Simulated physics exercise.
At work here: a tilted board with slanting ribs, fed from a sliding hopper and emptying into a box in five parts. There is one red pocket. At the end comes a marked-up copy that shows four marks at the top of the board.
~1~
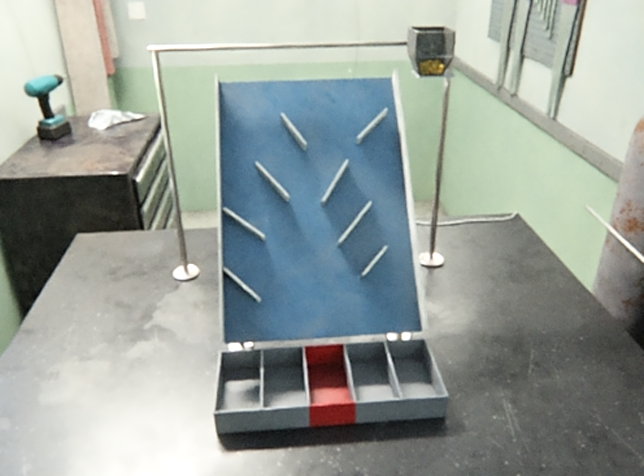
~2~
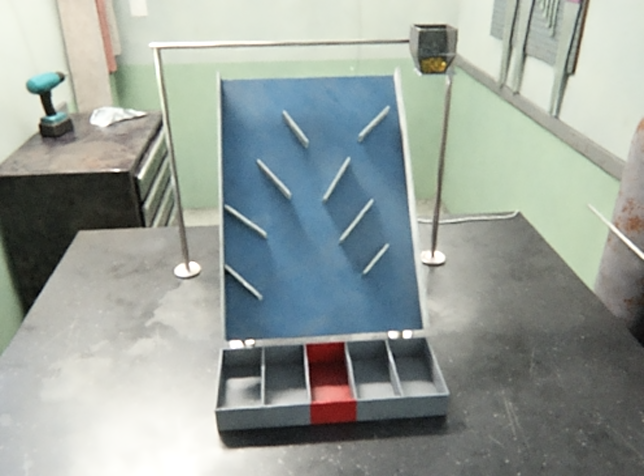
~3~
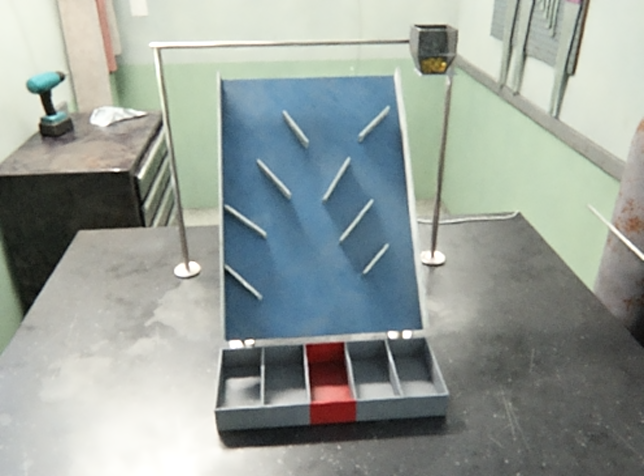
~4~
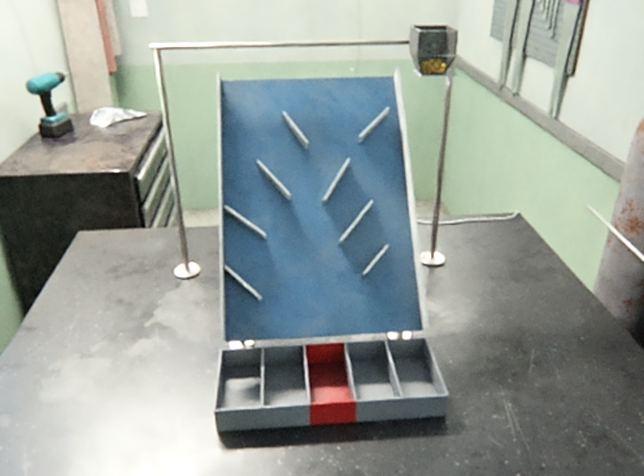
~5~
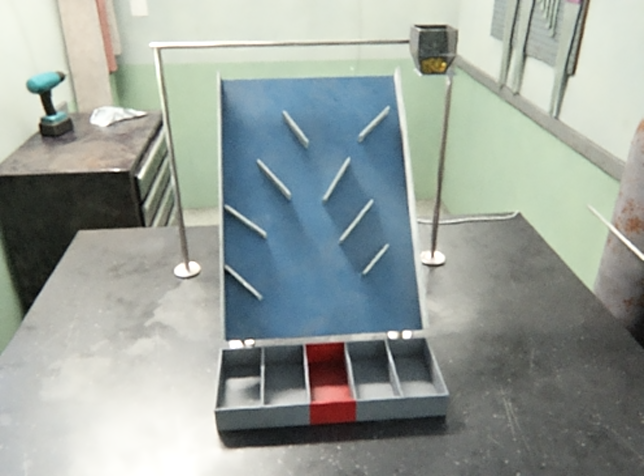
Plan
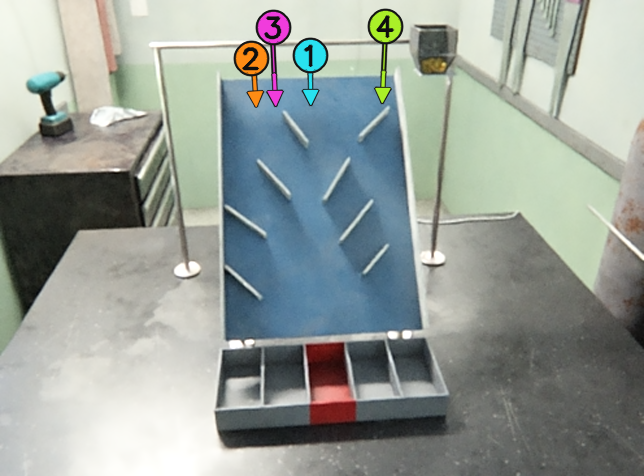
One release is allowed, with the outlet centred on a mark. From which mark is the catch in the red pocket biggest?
Mark 3 does it best.
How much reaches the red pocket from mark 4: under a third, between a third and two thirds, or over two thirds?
Mark 4 gives under a third.
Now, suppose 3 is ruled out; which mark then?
It is 2.
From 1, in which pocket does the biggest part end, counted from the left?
It is the second one.
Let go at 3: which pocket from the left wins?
It is the third one.
On the marked copy, mark 1 meets the board at (310, 99); mark 2 meets the board at (255, 101); mark 3 meets the board at (275, 100); mark 4 meets the board at (382, 97).
If 1 is chosen, a stray few in the red pocket, most in other pockets, a small part outside the box.
If 2 is chosen, about a third in the red pocket, about half in other pockets, a stray few held on the board, a small part outside the box.
If 3 is chosen, about two thirds in the red pocket, about a quarter in other pockets, a small part outside the box.
If 4 is chosen, none in the red pocket, most in other pockets, a small part held on the board, a small part outside the box.
